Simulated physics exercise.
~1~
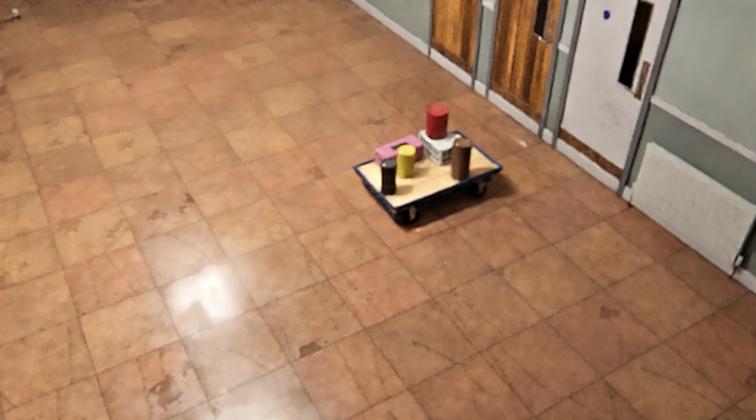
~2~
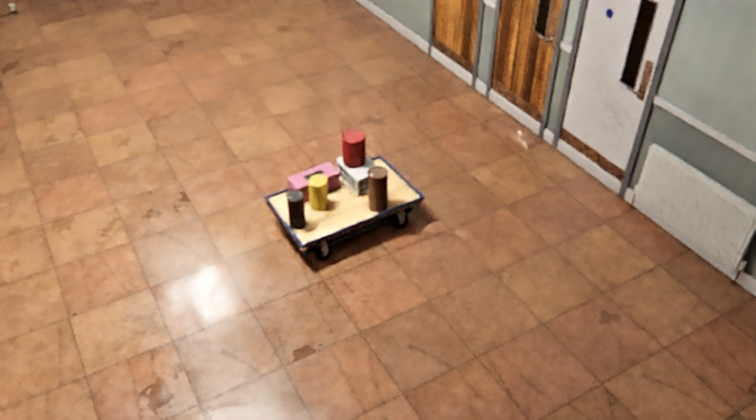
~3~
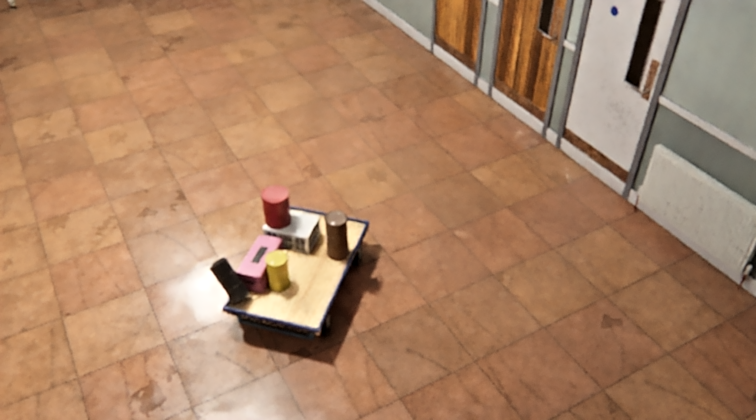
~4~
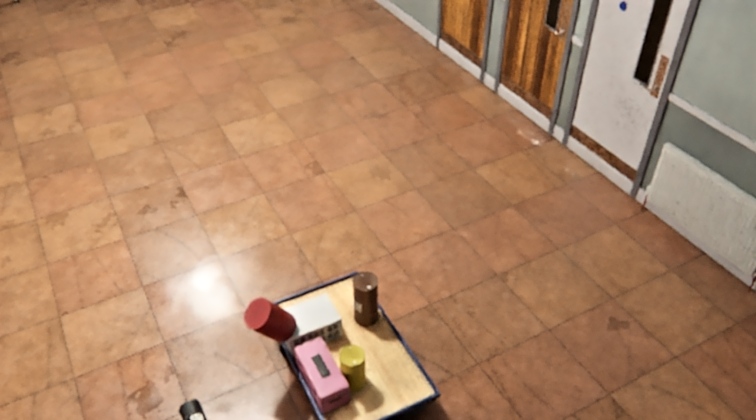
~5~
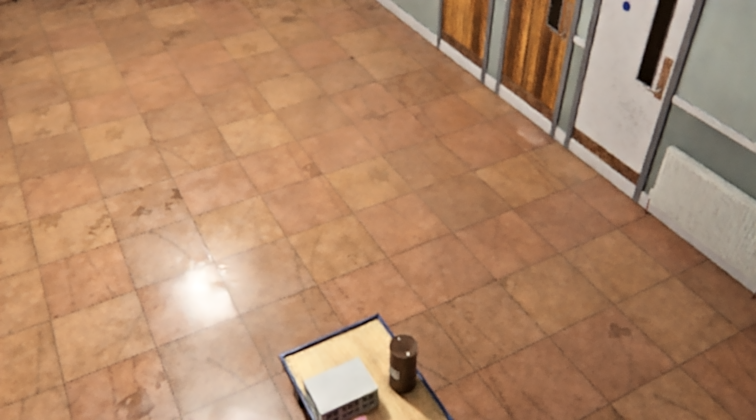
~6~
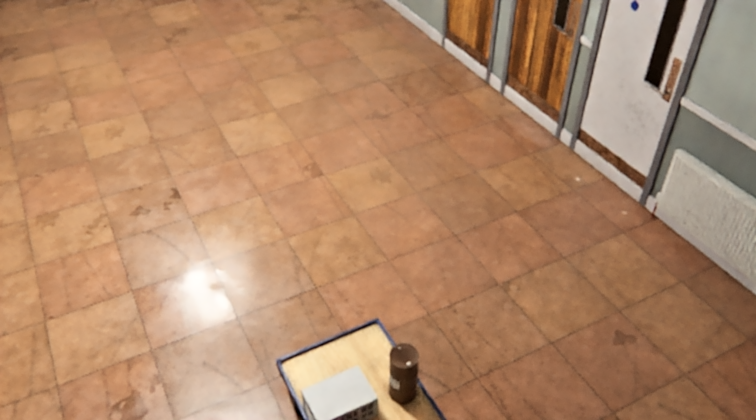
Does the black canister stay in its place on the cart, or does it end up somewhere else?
It ends up somewhere else. As the cart swings round, the black canister leans over, comes off the edge and lies on its side on the floor.
A low, flat cart with a pale deck and dark rim carries a red pail, a white crate, a pink toolbox and yellow, brown and black canisters across a shiny brown tiled floor, seen from above, with wooden and white doors at right. It rolls left and toward the viewer, then swings round in a curve. The black canister leans at the edge and drops off, lying on its side on the floor. The red pail tips over the rim as the toolbox and yellow canister shift. Finally the cart rests partly out of view at the bottom, with only the white crate and brown canister showing on it.
